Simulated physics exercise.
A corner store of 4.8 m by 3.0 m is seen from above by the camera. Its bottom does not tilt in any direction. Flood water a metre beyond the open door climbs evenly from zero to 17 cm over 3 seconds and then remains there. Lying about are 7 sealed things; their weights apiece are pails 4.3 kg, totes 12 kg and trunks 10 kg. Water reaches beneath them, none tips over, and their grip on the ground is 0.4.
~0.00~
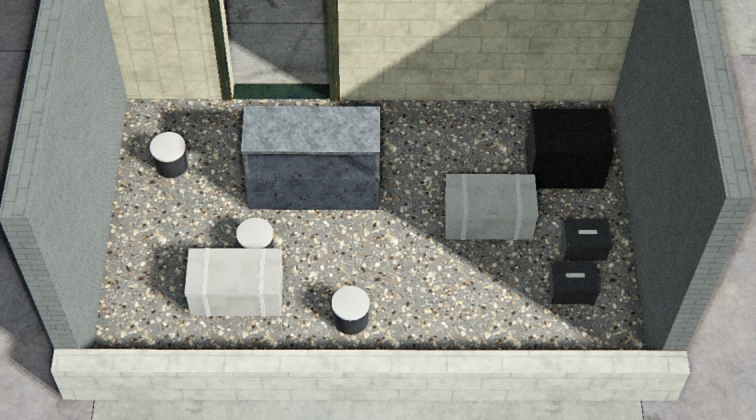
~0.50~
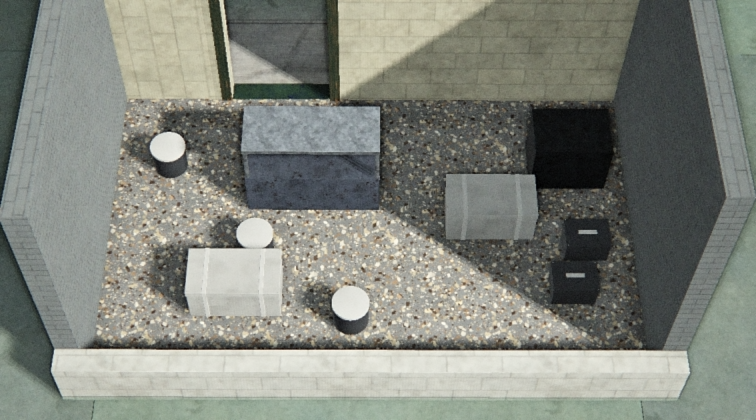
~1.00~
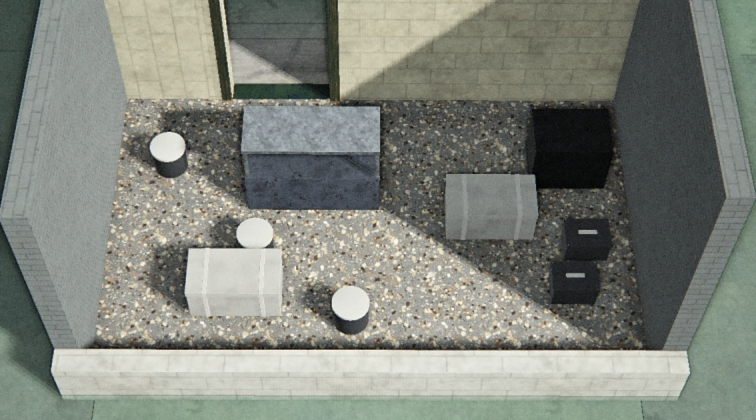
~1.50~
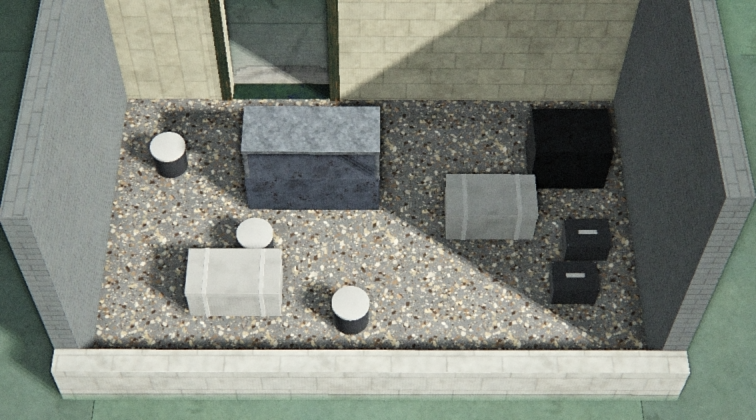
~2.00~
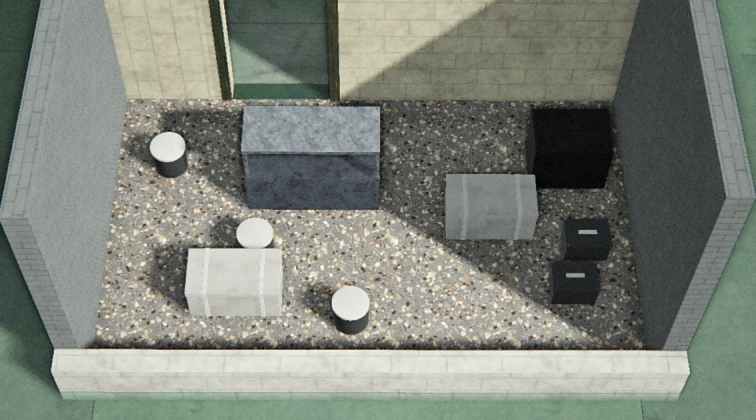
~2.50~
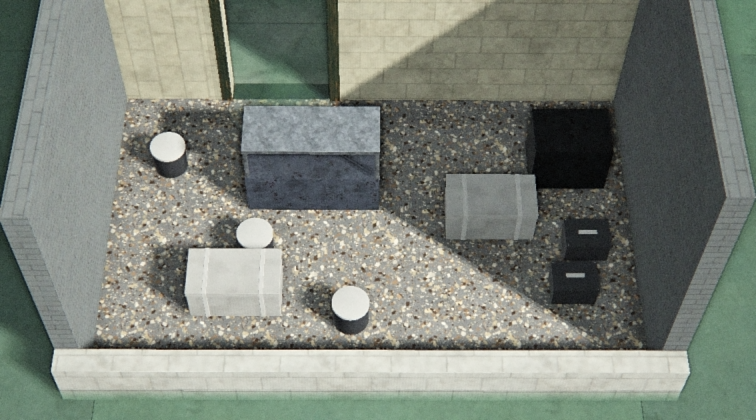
The clip opens on a walled room seen from above, with pale-topped pails and grey and black boxes on a speckled floor, and grey ground outside. Greenish water spreads over the ground outside, then gradually covers the grey patch beyond the back doorway, while everything inside stays still.
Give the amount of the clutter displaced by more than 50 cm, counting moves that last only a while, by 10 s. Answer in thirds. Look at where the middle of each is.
Under a third.
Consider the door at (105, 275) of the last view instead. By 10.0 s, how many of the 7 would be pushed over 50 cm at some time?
Then the count would be 3.
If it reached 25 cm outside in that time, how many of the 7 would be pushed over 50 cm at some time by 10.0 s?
Count: 4.
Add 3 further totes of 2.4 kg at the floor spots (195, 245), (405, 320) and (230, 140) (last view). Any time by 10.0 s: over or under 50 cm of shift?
The first one tops the mark, the next stays inside the mark, and the last tops the mark.
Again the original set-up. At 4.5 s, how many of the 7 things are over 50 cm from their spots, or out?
0 in all.
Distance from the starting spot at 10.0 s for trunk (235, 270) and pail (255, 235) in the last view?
Respectively 30 and 0 centimetres.
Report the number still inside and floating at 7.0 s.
I'd say 1 of them.
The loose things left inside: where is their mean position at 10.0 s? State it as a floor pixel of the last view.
It sits at about (407, 285).
After 3.5 s 0 of 7 are over 50 cm from their spots; 0 afloat.
After 4.5 s 0 of 7 are over 50 cm from their spots; 0 afloat.
After 7.0 s 1 of 7 are over 50 cm from their spots; 1 afloat.
After 10.0 s 1 of 7 are over 50 cm from their spots, and 1 have been at some point; 2 afloat.
